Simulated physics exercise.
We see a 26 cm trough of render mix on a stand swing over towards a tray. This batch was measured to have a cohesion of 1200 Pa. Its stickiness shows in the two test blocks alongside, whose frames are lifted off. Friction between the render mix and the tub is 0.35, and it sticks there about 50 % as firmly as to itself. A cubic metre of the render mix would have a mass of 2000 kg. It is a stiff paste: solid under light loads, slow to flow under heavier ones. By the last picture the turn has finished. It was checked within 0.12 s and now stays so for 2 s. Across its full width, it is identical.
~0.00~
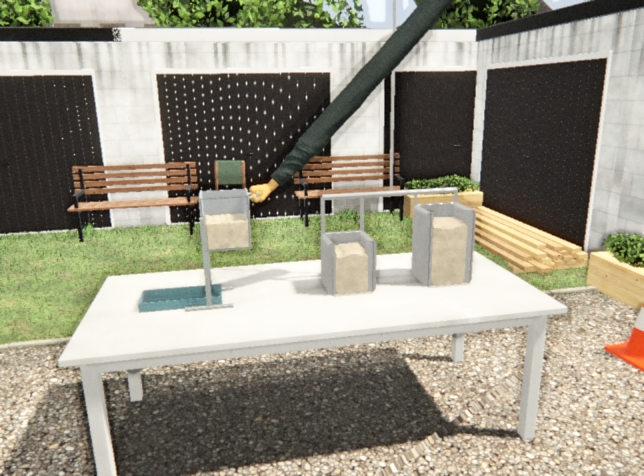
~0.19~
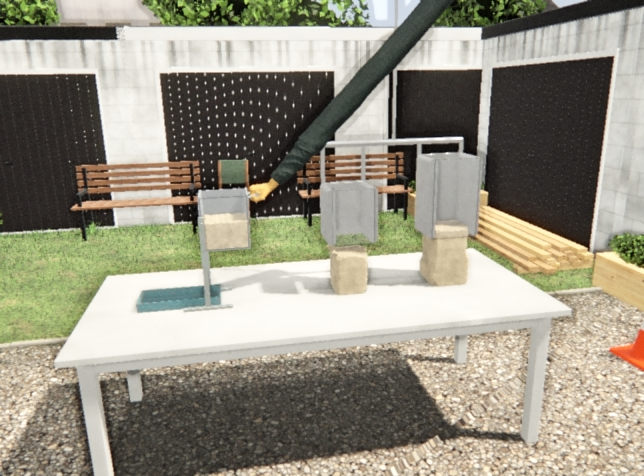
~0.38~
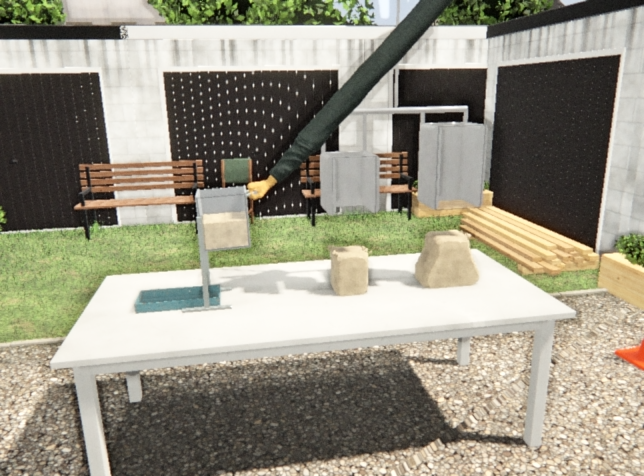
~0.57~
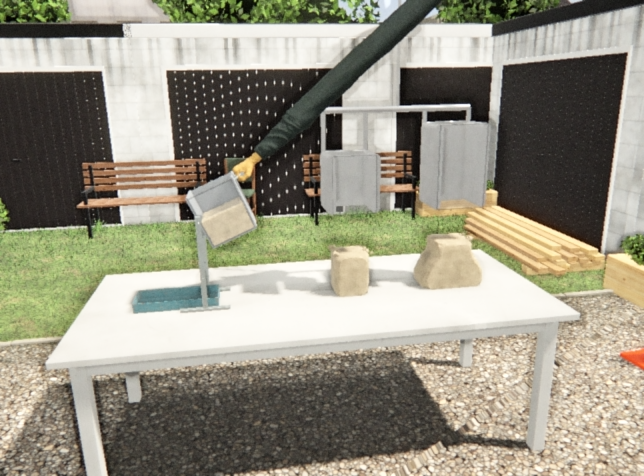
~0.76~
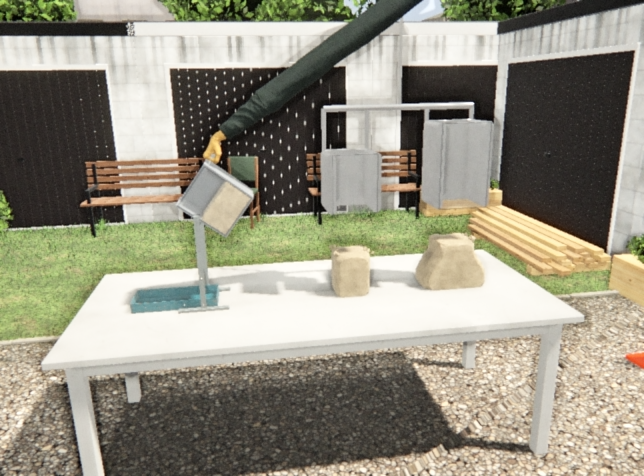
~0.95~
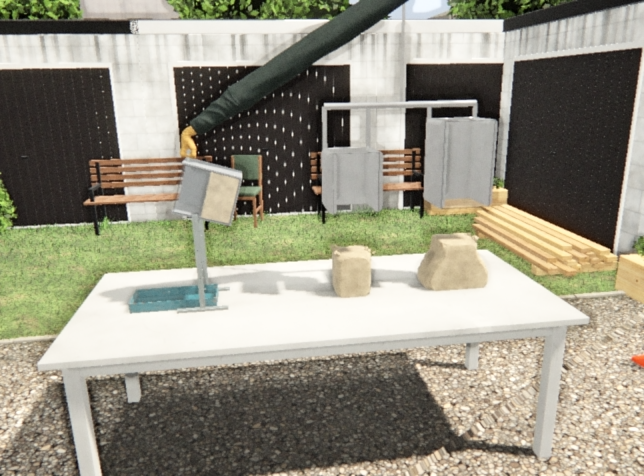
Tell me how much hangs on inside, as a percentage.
Near 100 %.
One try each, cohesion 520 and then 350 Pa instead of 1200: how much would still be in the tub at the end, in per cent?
The answers, in order, are 100 % and 100 %.
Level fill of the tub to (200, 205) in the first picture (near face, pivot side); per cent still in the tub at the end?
It would come to roughly 100 percent.
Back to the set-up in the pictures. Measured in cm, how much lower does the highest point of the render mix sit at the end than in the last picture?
About 0 cm.
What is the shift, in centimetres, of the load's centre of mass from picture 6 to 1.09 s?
It has moved close to 0 cm.
After 1.09 s, the tub is at 73 degrees and holds 100 %.
After 1.26 s, the tub is at 73 degrees and holds 100 %.
After 1.43 s, the tub is at 73 degrees and holds 100 %.
After 1.60 s, the tub is at 73 degrees and holds 100 %.
After 2.95 s, the tub is at 73 degrees and holds 100 %.
